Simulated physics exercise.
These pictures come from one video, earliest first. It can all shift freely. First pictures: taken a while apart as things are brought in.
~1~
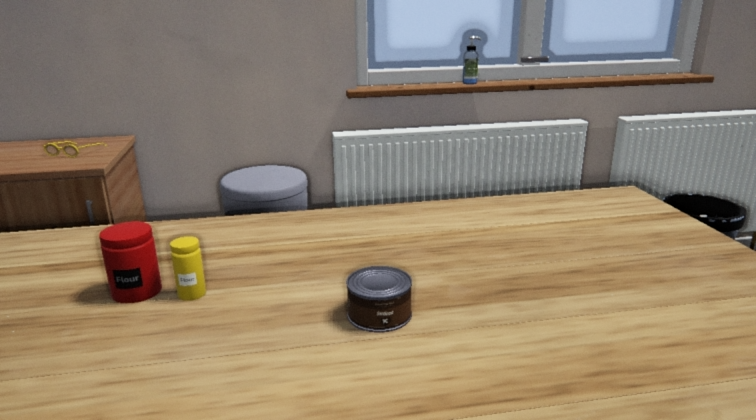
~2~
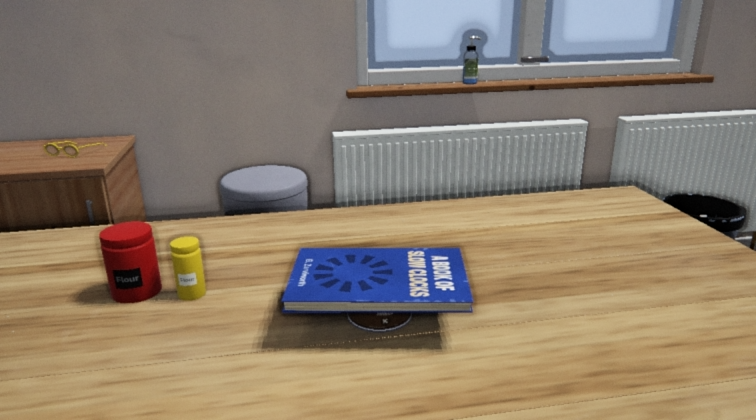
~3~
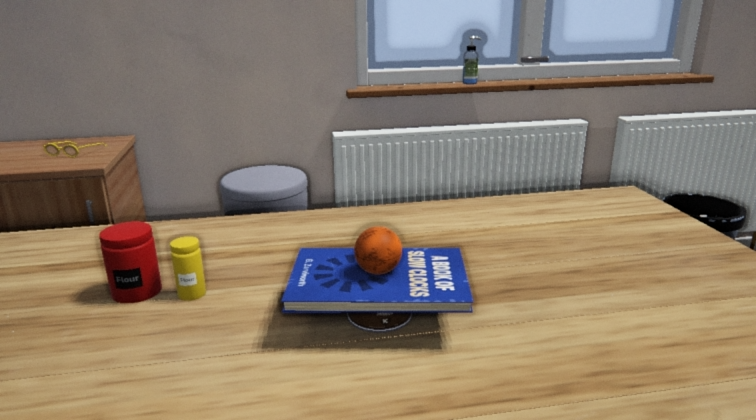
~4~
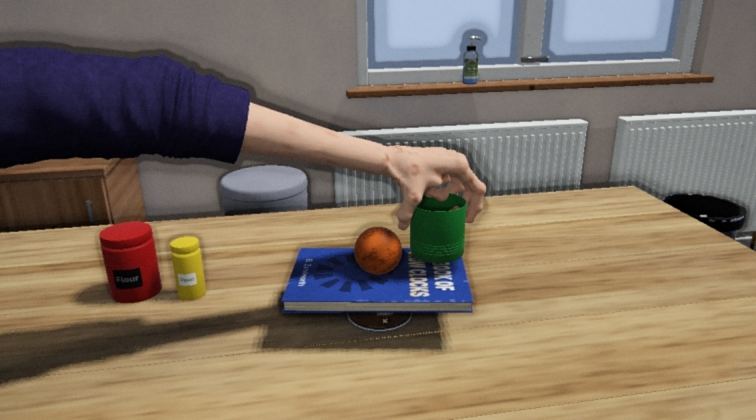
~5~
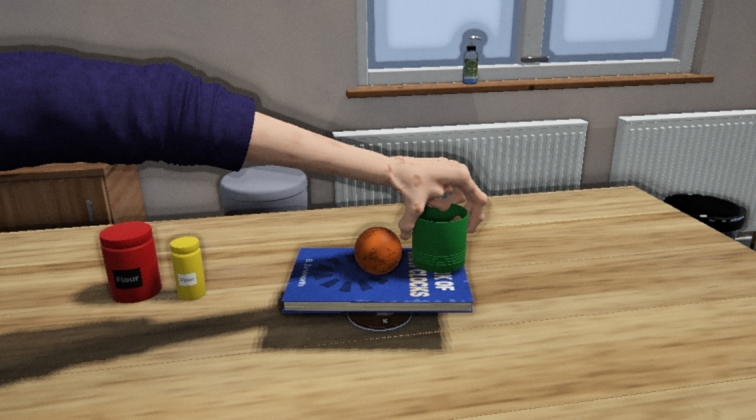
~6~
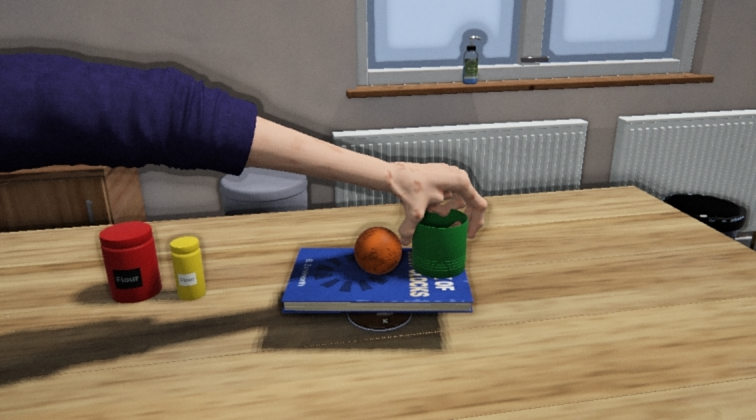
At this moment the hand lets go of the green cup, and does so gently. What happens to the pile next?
So the pile survives that.
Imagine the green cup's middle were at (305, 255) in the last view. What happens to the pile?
Observed: Pile steady.
Then, 0.20 s on from there, no change.
Then, 0.50 s on from there, green cup resting near (439, 243).
In the end, all 6 unmoved. At the end, from the last picture's camera, green cup near (439, 243). The pile stays up.
